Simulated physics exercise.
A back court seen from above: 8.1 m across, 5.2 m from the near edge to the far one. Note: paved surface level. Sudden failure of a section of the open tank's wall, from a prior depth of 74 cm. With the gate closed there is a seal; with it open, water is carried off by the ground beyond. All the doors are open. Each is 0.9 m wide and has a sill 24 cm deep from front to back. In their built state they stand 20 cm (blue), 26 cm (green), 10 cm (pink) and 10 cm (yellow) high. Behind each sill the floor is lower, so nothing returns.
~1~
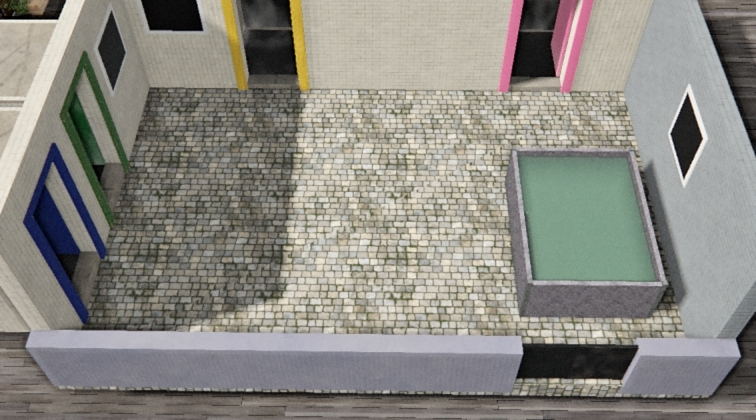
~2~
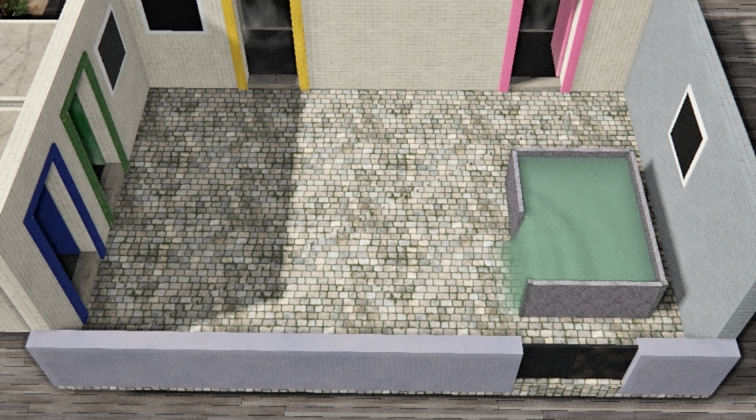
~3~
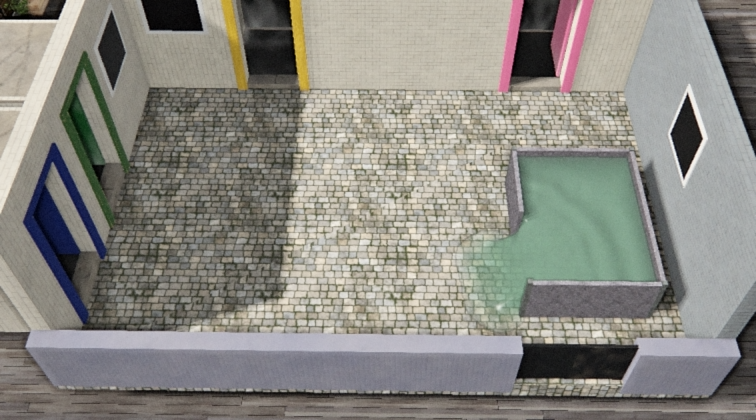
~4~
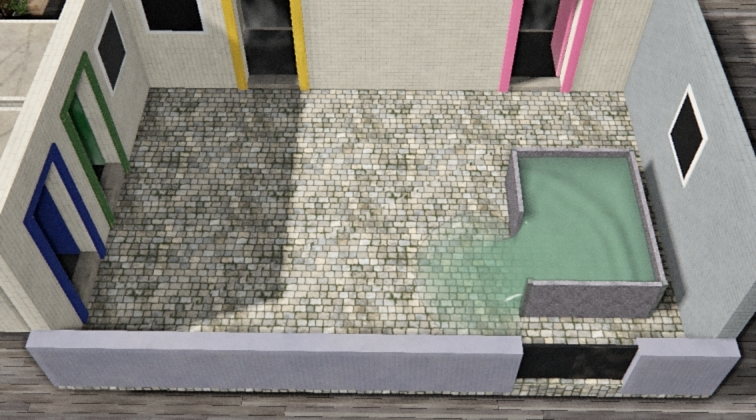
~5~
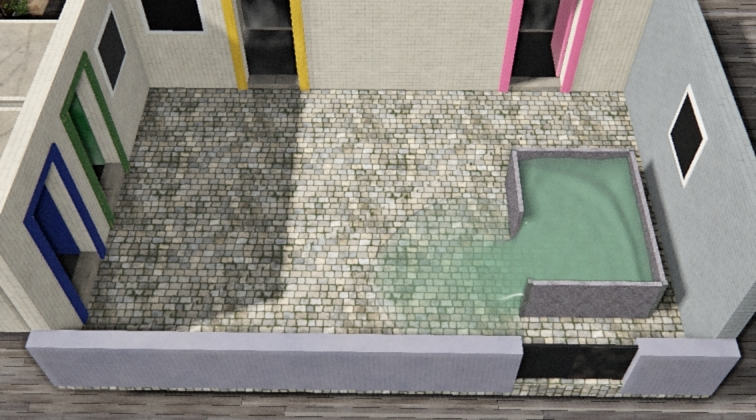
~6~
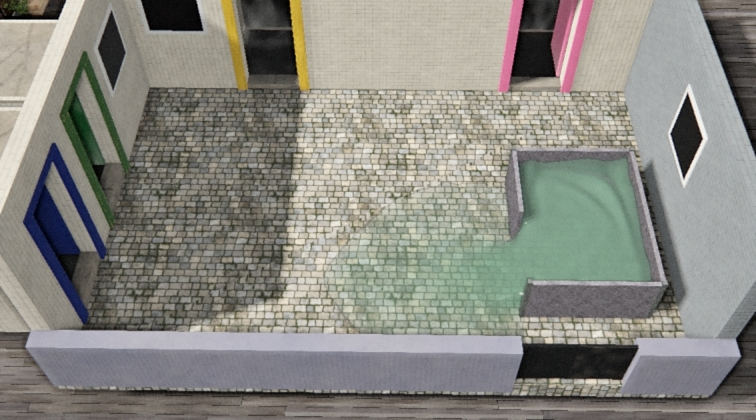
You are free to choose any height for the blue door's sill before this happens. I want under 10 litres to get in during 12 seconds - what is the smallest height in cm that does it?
You would need about 29 cm.
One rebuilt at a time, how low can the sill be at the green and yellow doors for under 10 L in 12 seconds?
About 14.0 cm at green and 11.5 cm at yellow.
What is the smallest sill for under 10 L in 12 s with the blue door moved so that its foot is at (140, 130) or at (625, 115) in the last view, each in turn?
First place around 16 cm, second around 10.0 cm.
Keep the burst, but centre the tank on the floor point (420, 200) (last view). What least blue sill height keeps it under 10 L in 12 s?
You'd need some 27 cm.
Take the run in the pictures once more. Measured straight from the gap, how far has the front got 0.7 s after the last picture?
Front distance: Approx. 5.0 m.
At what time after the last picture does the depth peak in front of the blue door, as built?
I'd say near 2.0 seconds.
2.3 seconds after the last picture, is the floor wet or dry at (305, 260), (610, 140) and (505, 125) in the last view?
Listed order - soaked through, unwetted, unwetted.
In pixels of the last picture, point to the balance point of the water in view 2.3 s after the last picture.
The centre of all the water is around (378, 262).
Then, 0.7 s after the last picture water covers 35 % of the floor, deepest (36 cm) near (506, 285); it has not reached the blue door.
Then, 2.3 s after the last picture water covers 65 % of the floor, deepest (34 cm) near (97, 325); 33 cm at the blue door, 22 litres in over its 20 cm sill.
Then, 11.3 s after the last picture water covers 95 % of the floor, deepest (12 cm) near (562, 161); 6 cm at the blue door, 61 litres in over its 20 cm sill.
At the blue door as built, the water peaked near 34 cm, 2.1 s after the last picture.
Run again over the same 12 s with other heights there, 21 litres in over 26 cm, 1 litre over 35 cm. The limit of 10 litres is kept from about 29 cm up.
